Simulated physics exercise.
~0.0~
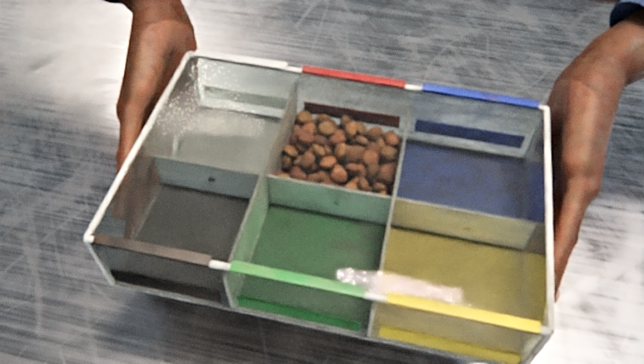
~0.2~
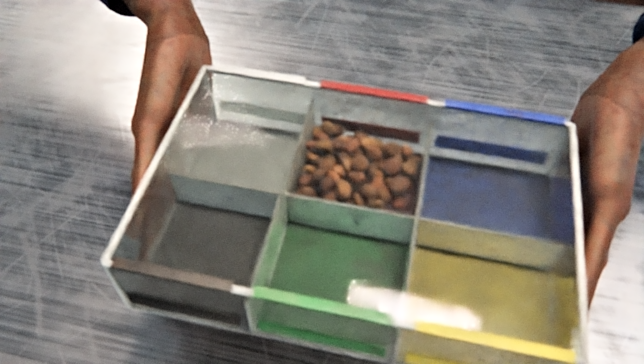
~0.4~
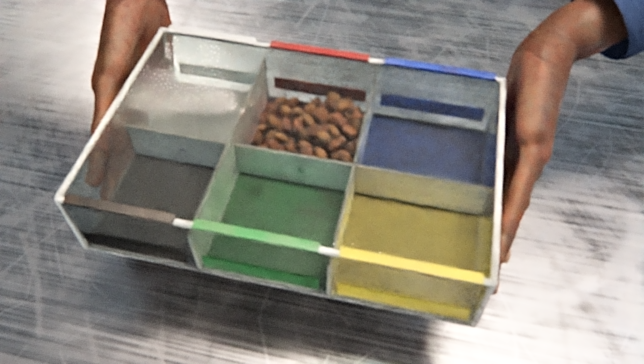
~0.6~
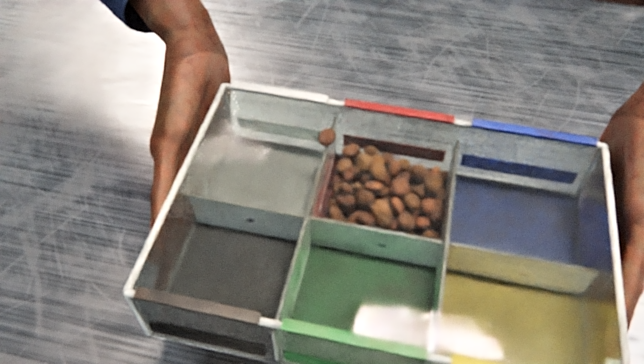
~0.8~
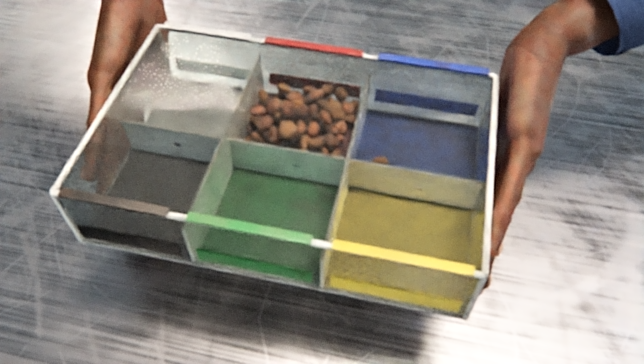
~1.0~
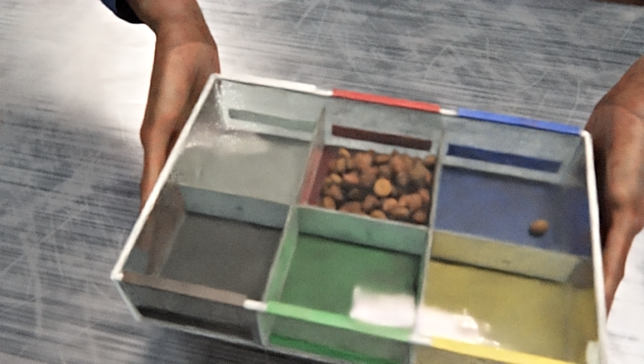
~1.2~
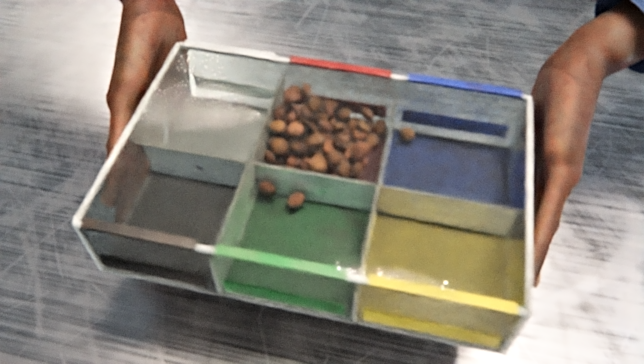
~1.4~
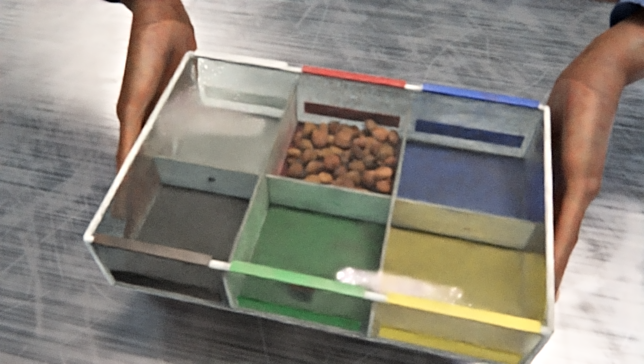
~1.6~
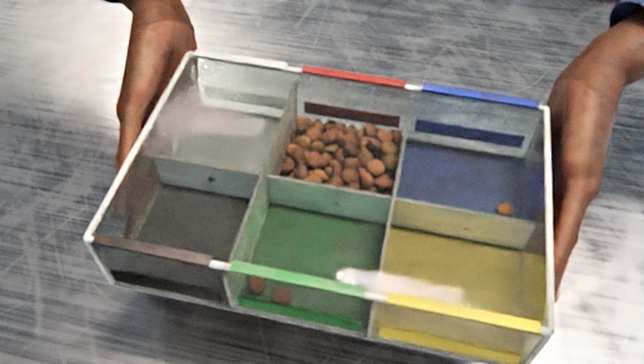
Over a scratched, grey metallic surface, two hands hold a clear-lidded box with six compartments edged in white, red, blue, black, green and yellow. Brown kibble lies heaped in the red compartment at the top middle. The hands shake the box back and forth, down to the right and up to the left, in widening swings. A piece hops at the white compartment's edge, then a few stray pieces appear in the blue and green ones. The box returns to its starting position and stops, with nearly all the kibble still in red.
